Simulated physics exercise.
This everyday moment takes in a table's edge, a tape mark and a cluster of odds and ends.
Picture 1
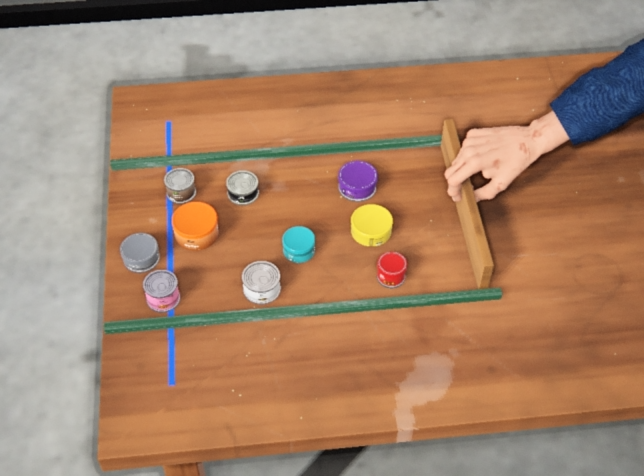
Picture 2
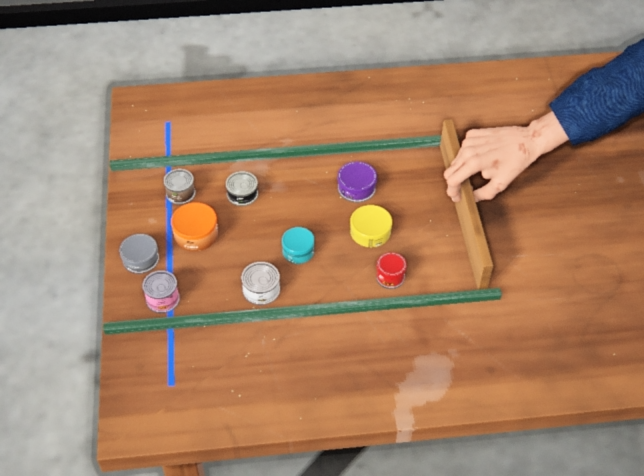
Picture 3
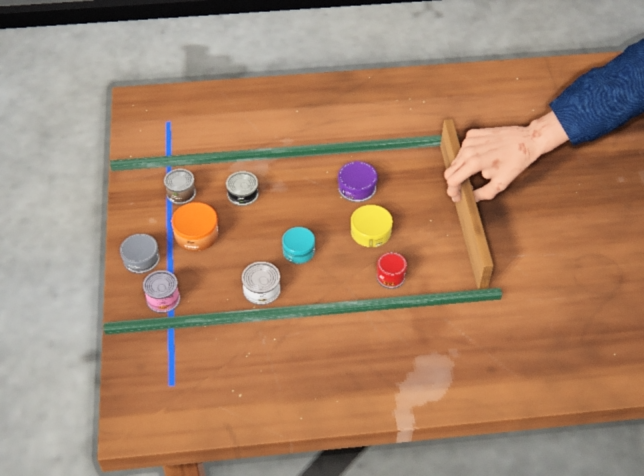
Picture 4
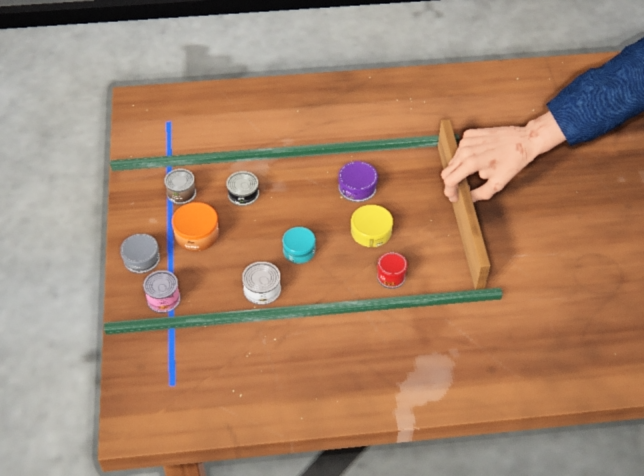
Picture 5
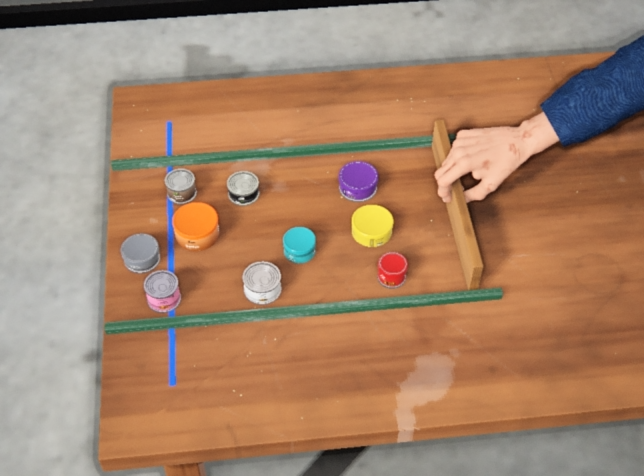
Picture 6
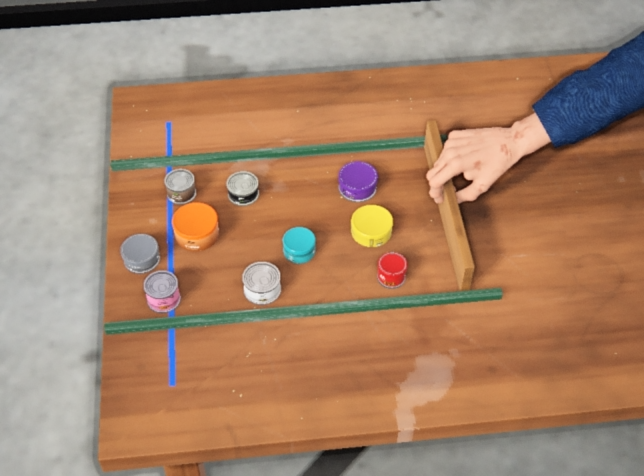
Hand in a blue sleeve holding a wooden board, then sliding it slightly left between green strips toward still, colourful tubs and tins.
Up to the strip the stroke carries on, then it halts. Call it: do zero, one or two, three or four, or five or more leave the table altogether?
One or two.
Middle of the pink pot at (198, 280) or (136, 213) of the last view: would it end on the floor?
One after the other: It keeps its spot; it ends up falling.
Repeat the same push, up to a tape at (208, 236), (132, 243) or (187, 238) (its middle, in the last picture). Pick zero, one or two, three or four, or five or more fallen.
First not one, then 5 or more, then zero.
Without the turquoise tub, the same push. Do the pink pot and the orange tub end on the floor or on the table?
Well, the pink pot goes off the edge while the orange tub is still there.
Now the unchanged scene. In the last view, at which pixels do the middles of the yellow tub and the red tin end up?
The yellow tub ends up near (149, 241), and the red tin near (156, 292).
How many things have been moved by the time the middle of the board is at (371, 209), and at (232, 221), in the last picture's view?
I get 3 at the one place and 9 at the other.
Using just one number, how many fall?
2.
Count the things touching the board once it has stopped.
Result: 4 in all.
Soon after, none off yet; grey pot at rest near (141, 254); pink pot at rest near (162, 292); brown tin at rest near (181, 187).
After that, none off yet; grey pot at rest near (138, 255); pink pot displaced about its own width near (141, 295); brown tin displaced about its own width near (136, 184).
In the end, the number that fall off is one or two; gone, brown tin and pink pot.
